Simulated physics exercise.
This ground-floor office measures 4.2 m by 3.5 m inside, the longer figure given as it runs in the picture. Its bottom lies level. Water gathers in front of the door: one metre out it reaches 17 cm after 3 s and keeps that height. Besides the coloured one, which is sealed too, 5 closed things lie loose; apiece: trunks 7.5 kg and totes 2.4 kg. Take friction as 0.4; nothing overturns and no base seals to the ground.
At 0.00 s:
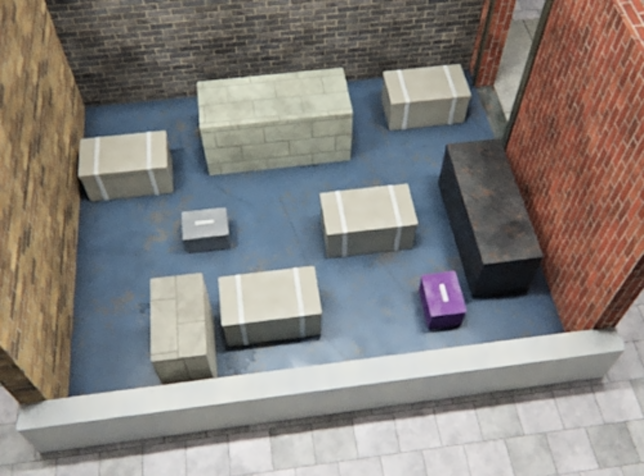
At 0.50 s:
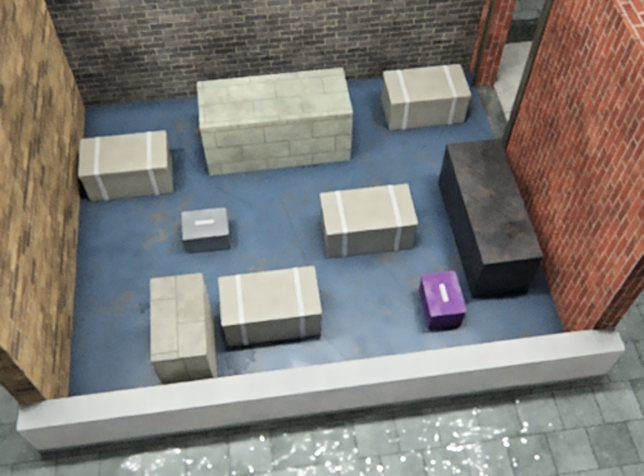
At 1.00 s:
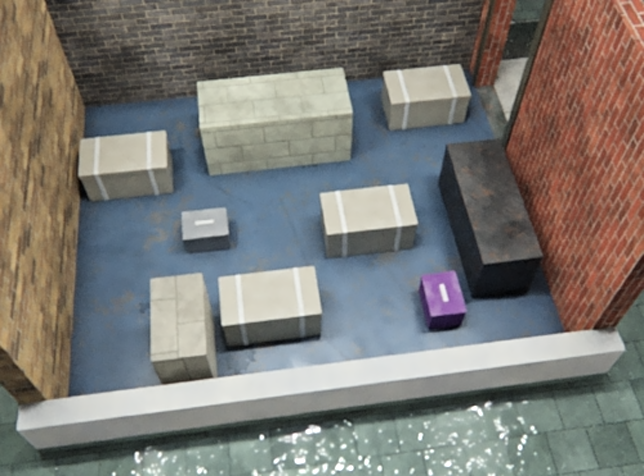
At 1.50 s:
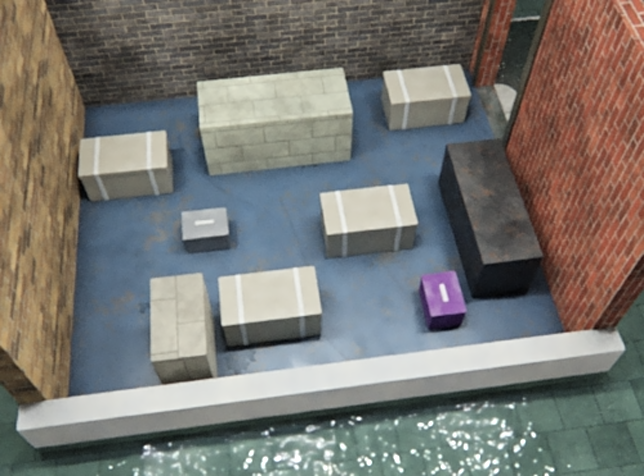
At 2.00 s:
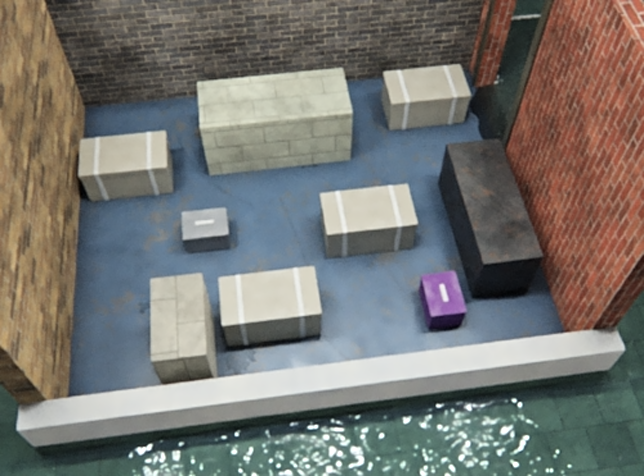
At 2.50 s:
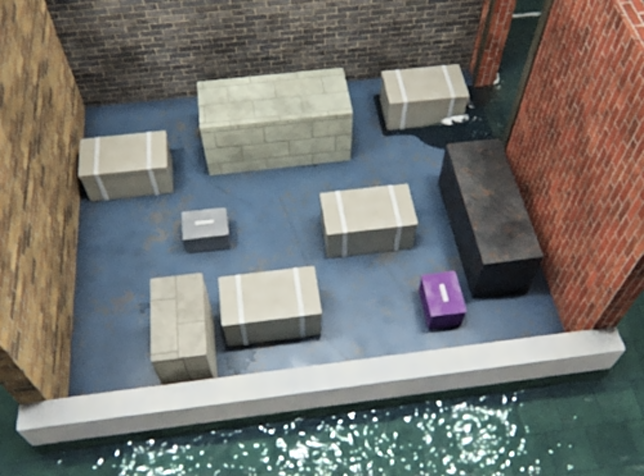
Ground-floor office with boxes and a purple tote sitting still as water rises outside and begins spreading in at the far-right doorway.
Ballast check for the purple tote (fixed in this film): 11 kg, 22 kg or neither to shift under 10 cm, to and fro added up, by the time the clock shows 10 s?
I expect that the lower weight is enough.
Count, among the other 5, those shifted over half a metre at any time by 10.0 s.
5 of them.
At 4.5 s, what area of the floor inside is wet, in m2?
About 5.0 m2.
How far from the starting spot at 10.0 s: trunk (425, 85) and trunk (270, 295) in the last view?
In that order: 50 cm, 50 cm.
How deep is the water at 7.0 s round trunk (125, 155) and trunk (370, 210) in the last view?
About 3 and 2 cm.
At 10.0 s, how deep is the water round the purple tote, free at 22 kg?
About 3 cm.
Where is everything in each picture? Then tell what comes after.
The purple tote at (444, 293), on the bottom; 0.0 m2 under water; 0 of 6 have shifted, in the first frame.
The purple tote at (444, 293), on the bottom; 0.0 m2 under water; 0 of 6 have shifted, in the second frame.
The purple tote at (444, 293), on the bottom; 0.0 m2 under water; 0 of 6 have shifted, in the third frame.
The purple tote at (444, 293), on the bottom; 0.0 m2 under water; 0 of 6 have shifted, in the fourth frame.
The purple tote at (444, 293) rests on the ground; 0.0 m2 under water; 0 of 6 have shifted, in the fifth frame.
The purple tote at (444, 293), on the bottom; 0.4 m2 under water; 0 of 6 have shifted, in the sixth frame.
After 3.5 s the purple tote would be 0 cm from its start with 11 kg and 0 cm from its start with 22 kg; 0 cm of water round it then.
After 4.5 s the purple tote would be 0 cm from its start with 11 kg and 0 cm from its start with 22 kg; 0 cm of water round it then.
After 7.0 s the purple tote would be 0 cm from its start with 11 kg and 0 cm from its start with 22 kg; 1 cm of water round it then.
After 10.0 s the purple tote would be 0 cm from its start with 11 kg and 0 cm from its start with 22 kg; 3 cm of water round it then.
